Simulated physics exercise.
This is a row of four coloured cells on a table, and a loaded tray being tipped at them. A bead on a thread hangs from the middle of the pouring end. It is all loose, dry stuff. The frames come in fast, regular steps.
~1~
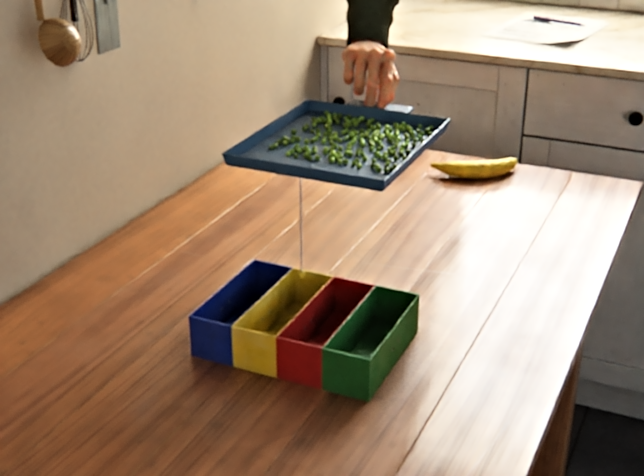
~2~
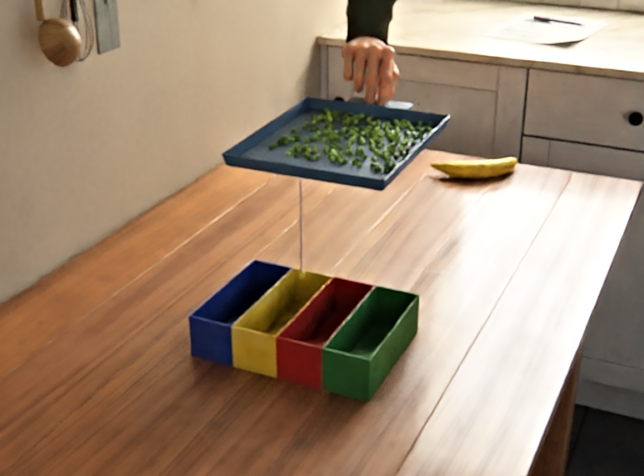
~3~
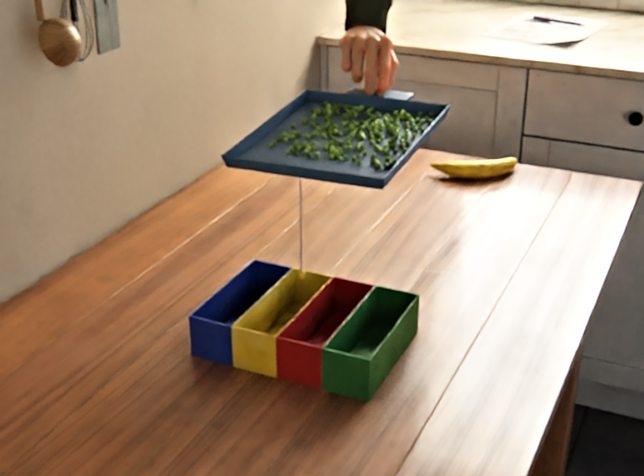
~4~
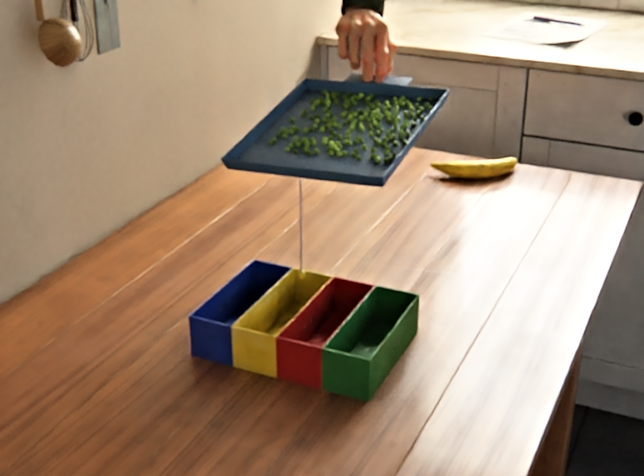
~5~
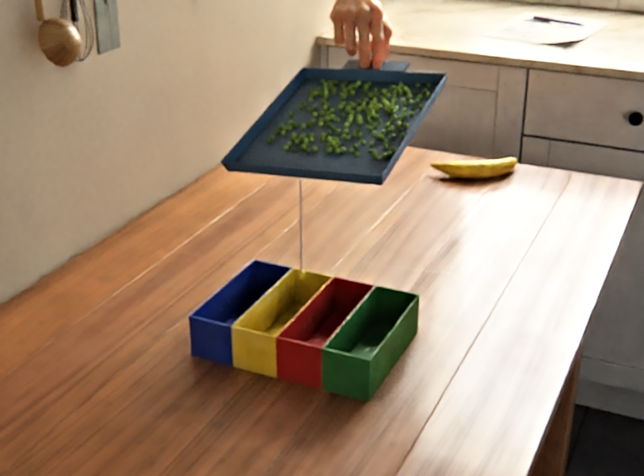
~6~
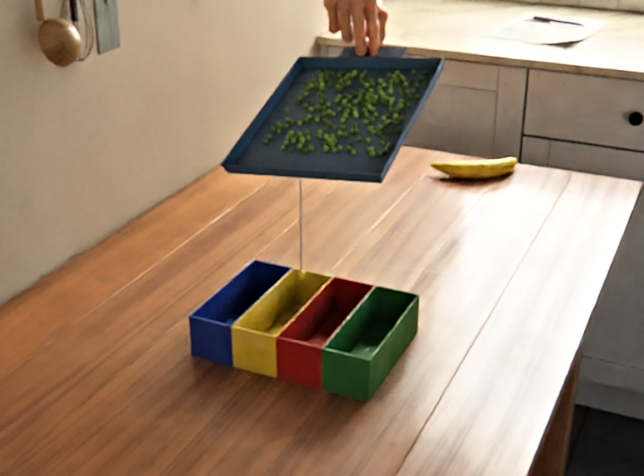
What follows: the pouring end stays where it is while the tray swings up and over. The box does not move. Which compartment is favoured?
The blue one ends fullest.
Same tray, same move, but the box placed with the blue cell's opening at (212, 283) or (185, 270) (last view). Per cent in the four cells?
In turn 100 and 100 in a hundred.
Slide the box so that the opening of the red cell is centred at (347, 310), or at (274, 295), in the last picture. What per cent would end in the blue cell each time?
Near 20 % and 20 %.
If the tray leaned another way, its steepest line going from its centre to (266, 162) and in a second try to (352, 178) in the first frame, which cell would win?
First blue, then green.
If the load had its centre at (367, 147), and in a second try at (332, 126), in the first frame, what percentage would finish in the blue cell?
Near 40 % and 40 %.
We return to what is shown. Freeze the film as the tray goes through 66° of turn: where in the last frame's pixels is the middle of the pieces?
Close to (250, 178).
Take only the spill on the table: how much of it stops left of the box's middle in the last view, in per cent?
About 100 per cent.
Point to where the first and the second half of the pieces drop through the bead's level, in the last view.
Early half (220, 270), late half (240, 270).
Just after the last frame, tray tipped steeply; roughly two thirds on the tray; just a few in the blue cell; just a few in the yellow cell; roughly a quarter falling or outside the box.
A moment on, tray tipped past a quarter turn; about a tenth on the tray; roughly a quarter in the blue cell; about a tenth in the yellow cell; roughly two thirds falling or outside the box.
Further on, tray tipped past a quarter turn; roughly half in the blue cell; about a tenth in the yellow cell; roughly half falling or outside the box.
When it is over, tray tipped past a quarter turn; roughly half in the blue cell; about a tenth in the yellow cell; not one in the green cell; not one in the red cell; roughly half outside the box.
